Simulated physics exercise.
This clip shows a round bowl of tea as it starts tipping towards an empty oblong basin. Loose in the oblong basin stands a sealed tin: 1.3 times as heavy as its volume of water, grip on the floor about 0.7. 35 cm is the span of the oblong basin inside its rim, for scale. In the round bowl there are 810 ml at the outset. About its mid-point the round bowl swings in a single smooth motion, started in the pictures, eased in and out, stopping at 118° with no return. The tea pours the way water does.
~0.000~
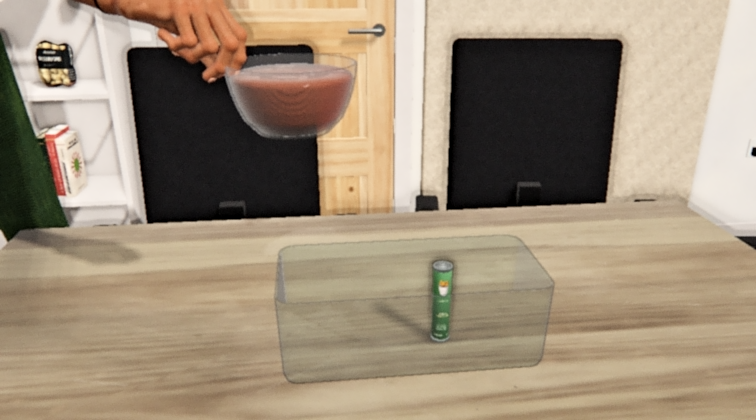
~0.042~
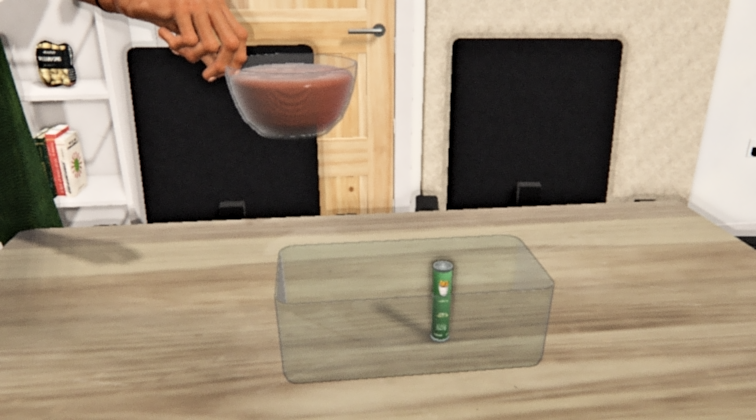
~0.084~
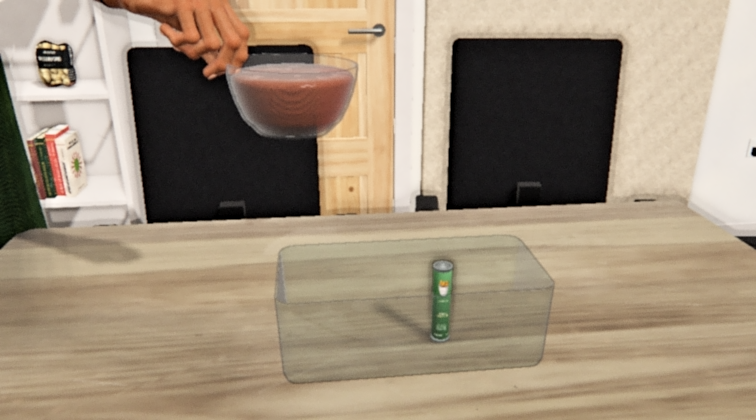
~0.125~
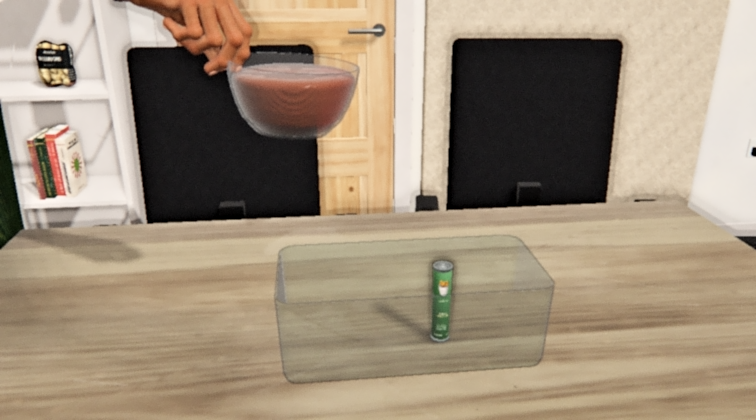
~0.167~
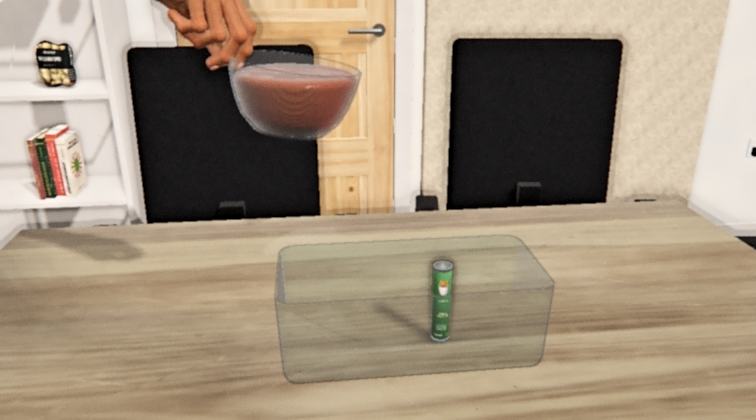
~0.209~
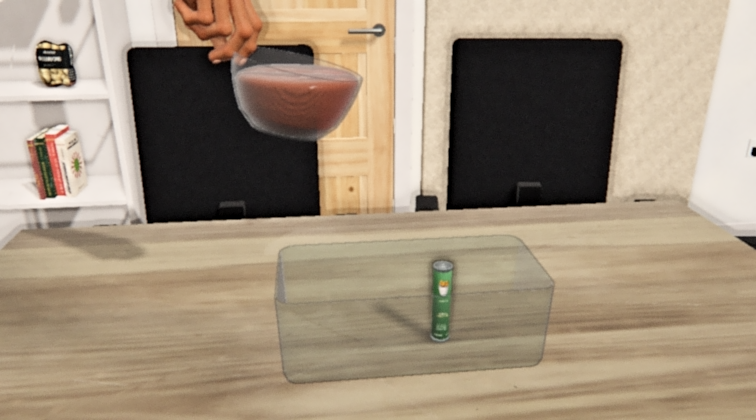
At first, a hand holds a clear round bowl of reddish-brown tea almost level above a wooden table, where a green tin stands within a see-through oblong basin. Then the hand slowly tilts the bowl, its right side dipping slightly, while the tin and basin stay still.
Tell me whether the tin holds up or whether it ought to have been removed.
The tin ought to have been removed.
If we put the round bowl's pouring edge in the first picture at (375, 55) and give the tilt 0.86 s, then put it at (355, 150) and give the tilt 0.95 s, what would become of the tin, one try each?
The tin overturns the first time and stays vertical the second time.
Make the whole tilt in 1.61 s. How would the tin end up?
Then the tin does not tip.
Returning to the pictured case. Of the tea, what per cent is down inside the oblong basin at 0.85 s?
Near 88 in a hundred.
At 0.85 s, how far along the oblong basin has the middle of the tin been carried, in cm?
It has moved some 2 cm.
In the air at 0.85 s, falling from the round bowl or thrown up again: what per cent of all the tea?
Close to 10 in every hundred parts.
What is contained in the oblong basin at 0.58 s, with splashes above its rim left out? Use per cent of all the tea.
Fraction in basin: Approx. 10%.
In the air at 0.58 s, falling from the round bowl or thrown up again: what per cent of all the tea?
Around 52 percent.
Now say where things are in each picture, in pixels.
The first frame shows tilt 0°; pouring edge (356, 63); surface from (230, 74) to (353, 72); the oblong basin's rim runs from (278, 274) to (536, 260); the tin's top is at (443, 269).
The second frame shows tilt 1°; pouring edge (356, 64); surface from (230, 74) to (353, 72).
The third frame shows tilt 2°; pouring edge (357, 66); surface from (231, 73) to (354, 73).
The fourth frame shows tilt 5°; pouring edge (359, 69); surface from (232, 72) to (355, 74).
The fifth frame shows tilt 9°; pouring edge (360, 74); surface from (234, 72) to (357, 75).
The sixth frame shows tilt 14°; pouring edge (362, 79); surface from (237, 72) to (359, 76).
By 0.58 s the tilt is 79° and 37 per cent is still to pour; the tin stands where it began.
By 0.85 s the tilt is 115° and 0 per cent is still to pour; the tin leans 21°.
By 1.14 s the tilt is 118° and 0 per cent is still to pour; the tin lies on its side.
By 1.45 s the tilt is 118° and 0 per cent is still to pour; the tin lies on its side.
At rest the tin lies on its side.
